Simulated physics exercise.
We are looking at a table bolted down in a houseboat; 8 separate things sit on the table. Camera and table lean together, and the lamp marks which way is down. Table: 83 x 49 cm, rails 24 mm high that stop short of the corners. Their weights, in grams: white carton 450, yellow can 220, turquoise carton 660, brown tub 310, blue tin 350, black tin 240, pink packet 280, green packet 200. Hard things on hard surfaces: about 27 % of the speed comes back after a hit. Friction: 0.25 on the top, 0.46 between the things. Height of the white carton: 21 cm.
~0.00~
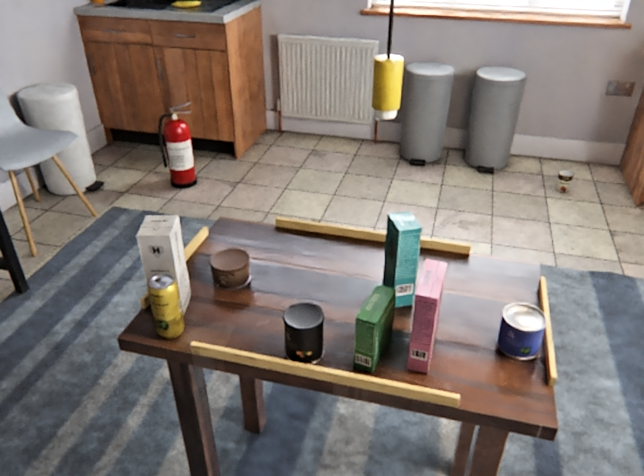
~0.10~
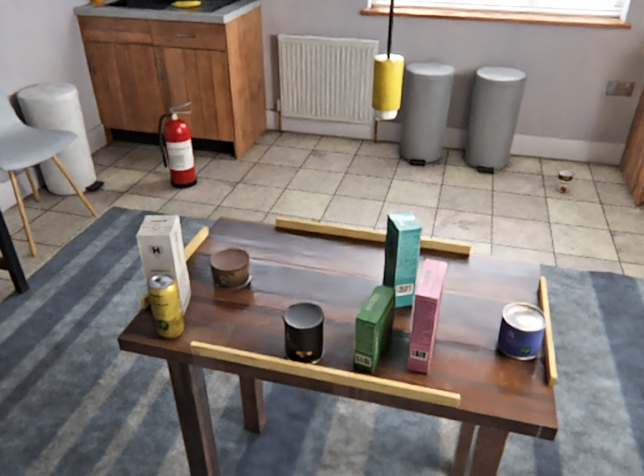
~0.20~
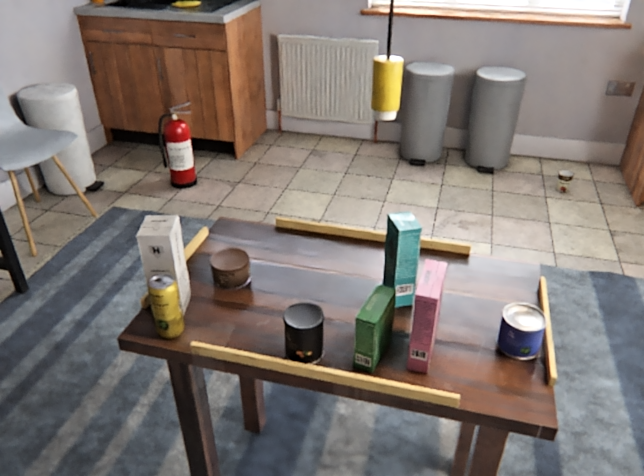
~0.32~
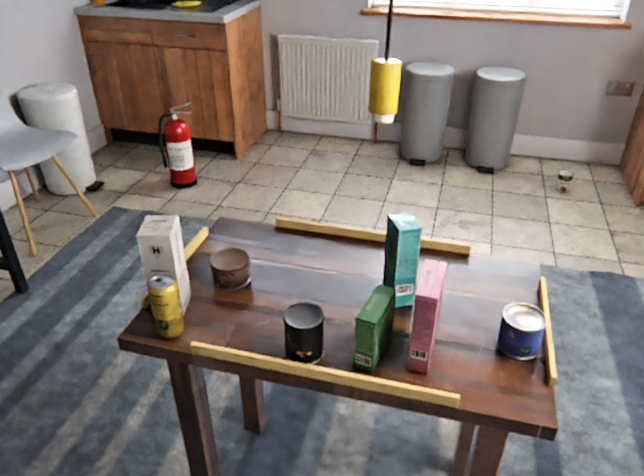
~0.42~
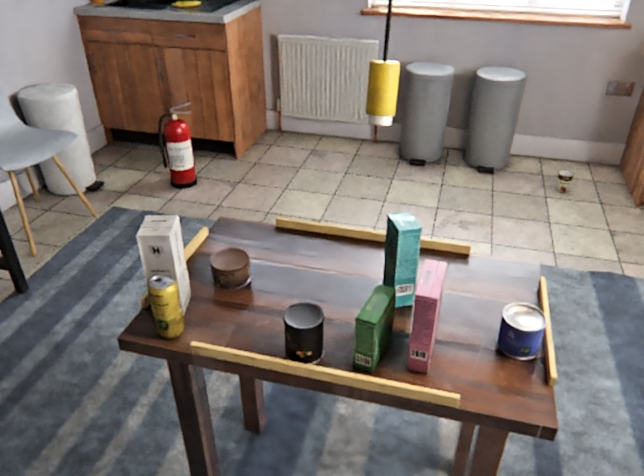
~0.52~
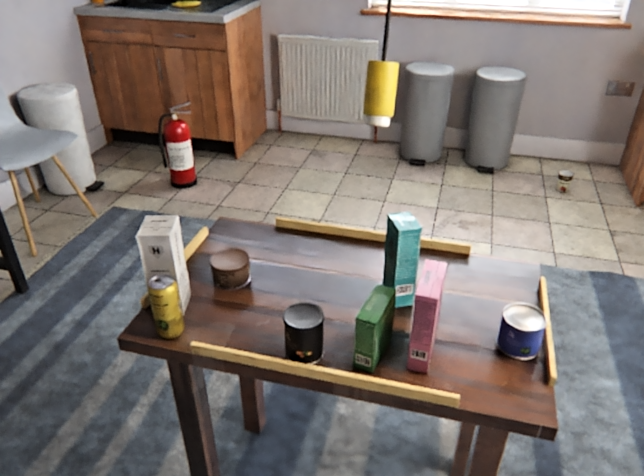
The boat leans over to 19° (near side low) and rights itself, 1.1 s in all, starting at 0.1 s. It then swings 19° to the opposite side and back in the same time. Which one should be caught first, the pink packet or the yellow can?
The latter of the two, the yellow can.
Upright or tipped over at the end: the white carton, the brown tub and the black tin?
The white carton keeps standing; the brown tub keeps standing; the black tin keeps standing.
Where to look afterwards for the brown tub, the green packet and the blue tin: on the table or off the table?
The brown tub ends on the table; the green packet ends on the table; the blue tin is still on the table.
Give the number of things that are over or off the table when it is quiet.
In all, 1.
Around 0.82 s, boat heeled 15°, near side down; yellow can shifted 4 cm near (157, 319); pink packet shifted 4 cm near (425, 329); turquoise carton shifted 4 cm.
Around 1.22 s, boat level; yellow can now off the table; pink packet shifted 6 cm near (422, 336); turquoise carton shifted 8 cm.
Around 1.52 s, boat heeled 12°, far side down; pink packet shifted 6 cm near (422, 336); turquoise carton shifted 8 cm; white carton shifted 8 cm.
Around 2.02 s, boat heeled 10°, far side down; black tin shifted 5 cm; green packet shifted 3 cm; brown tub shifted 2 cm.
Finally (2.8 s), off the table, yellow can; not toppled but over 5 cm from the start, black tin; the other 6 still in place (within 5 cm). Final places as that camera would see them, pink packet near (426, 311). Pink packet was never lost; yellow can went at 0.86 s.
